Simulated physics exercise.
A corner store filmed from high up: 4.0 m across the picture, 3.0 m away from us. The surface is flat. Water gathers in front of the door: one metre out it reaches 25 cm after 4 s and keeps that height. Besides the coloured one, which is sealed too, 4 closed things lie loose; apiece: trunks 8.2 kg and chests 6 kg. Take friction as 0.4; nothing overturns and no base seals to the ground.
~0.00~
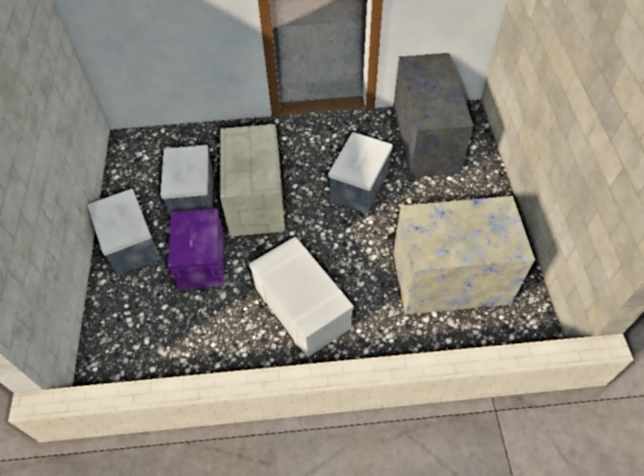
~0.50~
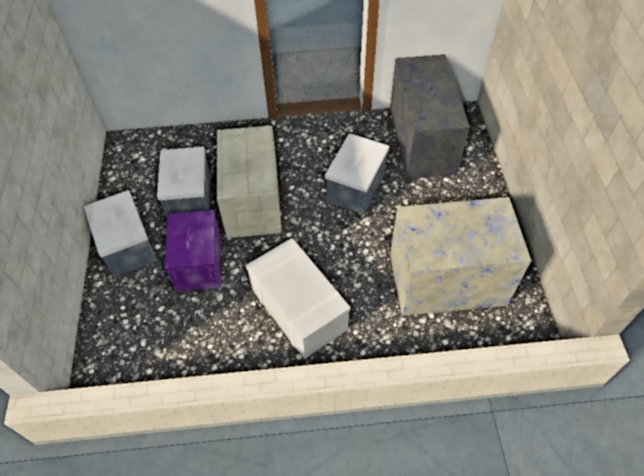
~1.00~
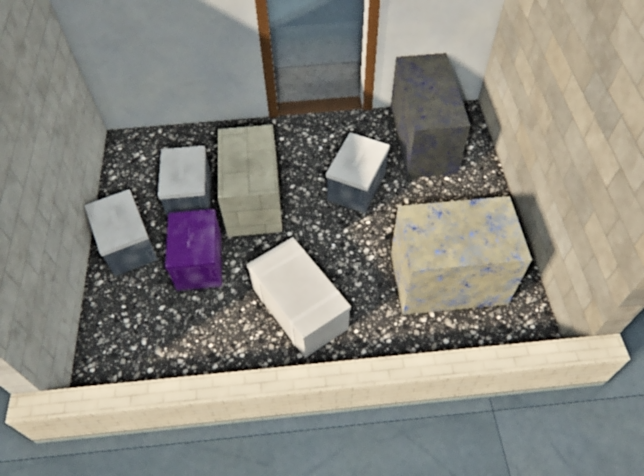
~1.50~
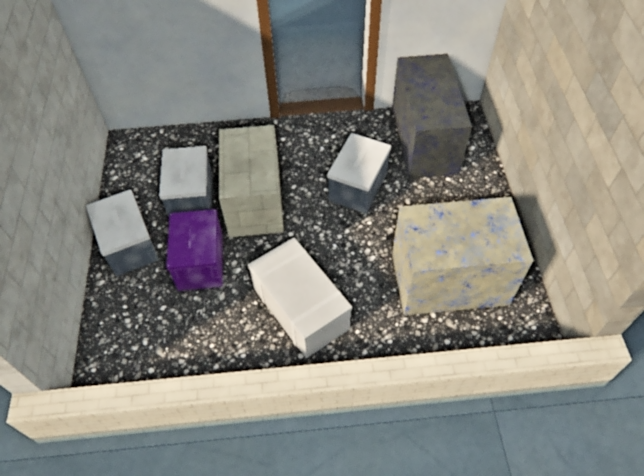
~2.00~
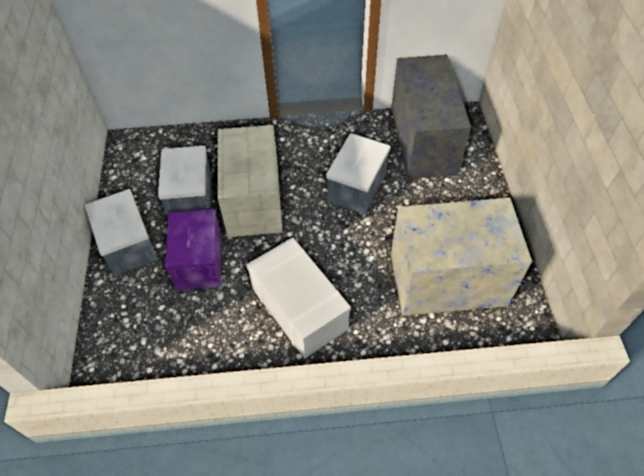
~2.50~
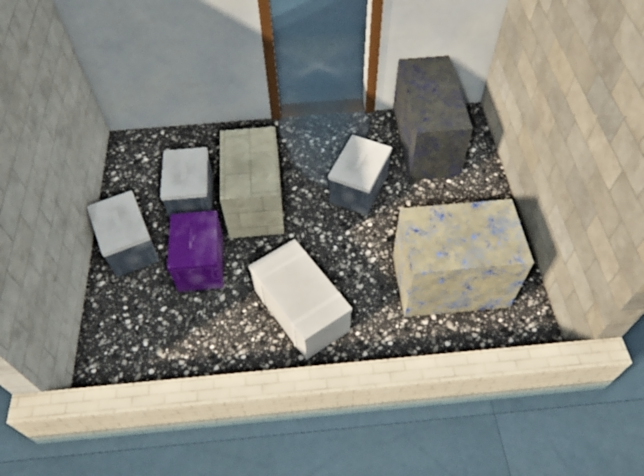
Water spread over the pavement outside and rose behind the door, then began seeping onto the speckled floor just inside, while the purple chest and the pale boxes and blocks around it stayed still.
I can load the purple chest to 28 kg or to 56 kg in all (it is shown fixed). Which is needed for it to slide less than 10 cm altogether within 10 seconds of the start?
Verdict: The lower weight is enough.
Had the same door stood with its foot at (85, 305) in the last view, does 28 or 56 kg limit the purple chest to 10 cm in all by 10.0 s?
Then only the larger load is enough.
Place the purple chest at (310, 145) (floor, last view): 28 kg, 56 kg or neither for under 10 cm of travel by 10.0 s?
It takes the larger.
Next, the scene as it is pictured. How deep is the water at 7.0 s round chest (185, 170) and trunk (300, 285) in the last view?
Roughly 2 and 5 cm.
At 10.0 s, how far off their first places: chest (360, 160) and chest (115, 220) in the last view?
In turn: 100 cm, 120 cm.
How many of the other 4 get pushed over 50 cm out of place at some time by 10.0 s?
That makes 4.
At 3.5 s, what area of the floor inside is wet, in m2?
About 2.5 m2.
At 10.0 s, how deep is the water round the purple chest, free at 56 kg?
About 6 cm.
After 3.5 s the purple chest would be 0 cm from its start with 28 kg and 0 cm from its start with 56 kg; 0 cm of water round it then.
After 4.5 s the purple chest would be 0 cm from its start with 28 kg and 0 cm from its start with 56 kg; 1 cm of water round it then.
After 7.0 s the purple chest would be 0 cm from its start with 28 kg and 0 cm from its start with 56 kg; 2 cm of water round it then.
After 10.0 s the purple chest would be 0 cm from its start with 28 kg and 0 cm from its start with 56 kg; 6 cm of water round it then.
